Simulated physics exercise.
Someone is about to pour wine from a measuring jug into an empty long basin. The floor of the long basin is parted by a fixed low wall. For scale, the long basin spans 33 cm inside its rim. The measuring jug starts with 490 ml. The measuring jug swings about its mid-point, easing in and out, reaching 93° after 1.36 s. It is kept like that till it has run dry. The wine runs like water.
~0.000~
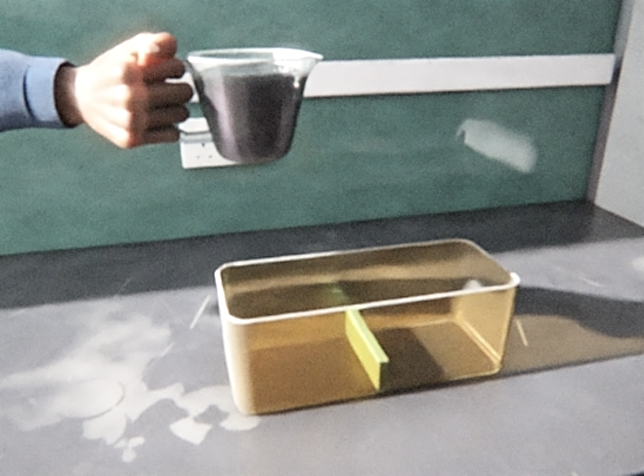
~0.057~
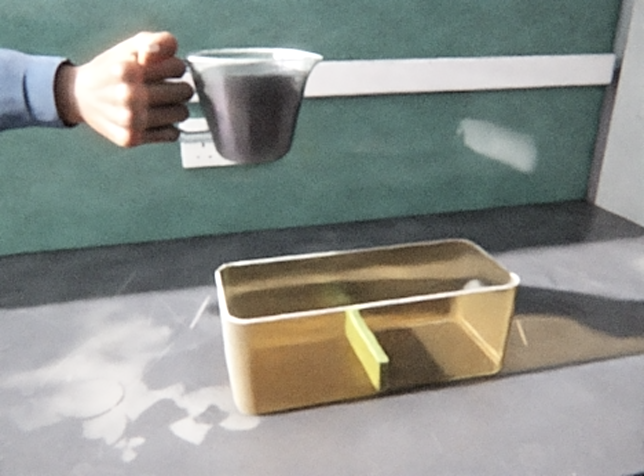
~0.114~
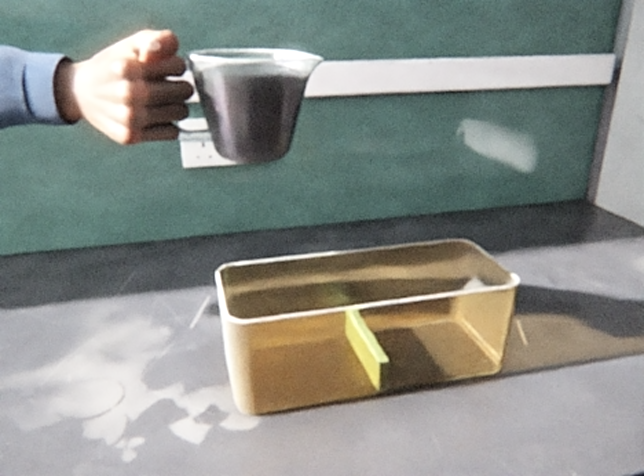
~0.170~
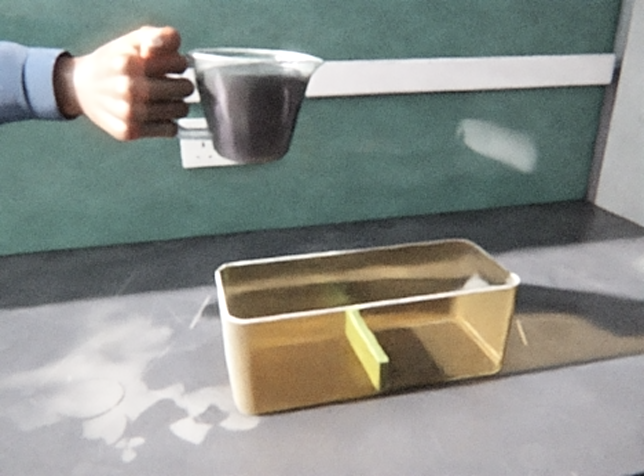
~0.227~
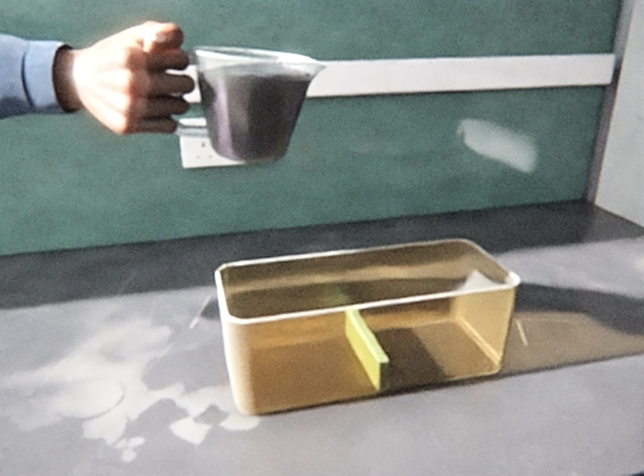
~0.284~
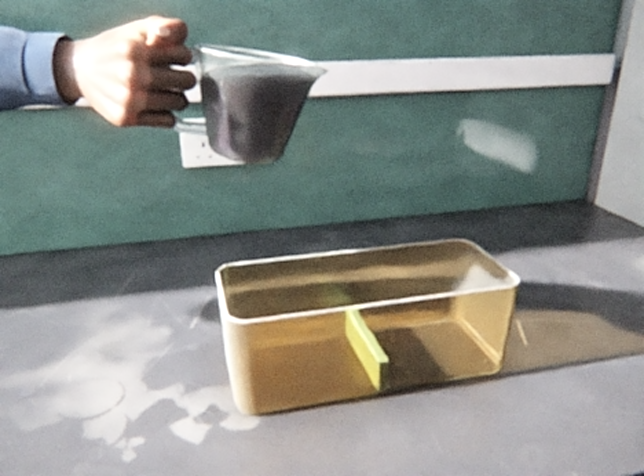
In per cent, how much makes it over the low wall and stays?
About 84 per cent.
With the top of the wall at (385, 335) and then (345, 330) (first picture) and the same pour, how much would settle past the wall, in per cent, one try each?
First 60, then 95 per cent.
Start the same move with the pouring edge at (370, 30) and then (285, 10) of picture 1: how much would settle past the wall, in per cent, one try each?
First 90, then 55 per cent.
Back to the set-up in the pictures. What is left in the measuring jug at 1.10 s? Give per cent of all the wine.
Near 18 in a hundred.
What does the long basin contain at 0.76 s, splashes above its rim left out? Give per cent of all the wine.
About 6 per cent.
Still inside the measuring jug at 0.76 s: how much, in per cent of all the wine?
Near 72 in a hundred.
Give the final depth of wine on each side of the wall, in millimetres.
Some 4 mm on the left and 20 mm on the right.
After 0.76 s the tilt is 55° and 72 per cent is still to pour, 0 is left of the wall and 6 right of it.
After 1.10 s the tilt is 85° and 18 per cent is still to pour, 2 is left of the wall and 57 right of it.
After 1.47 s the tilt is 93° and 1 per cent is still to pour, 13 is left of the wall and 84 right of it.
After 1.86 s the tilt is 93° and 0 per cent is still to pour, 15 is left of the wall and 84 right of it.
In the end 15 per cent lies left of the wall, 84 right of it and 1 outside.
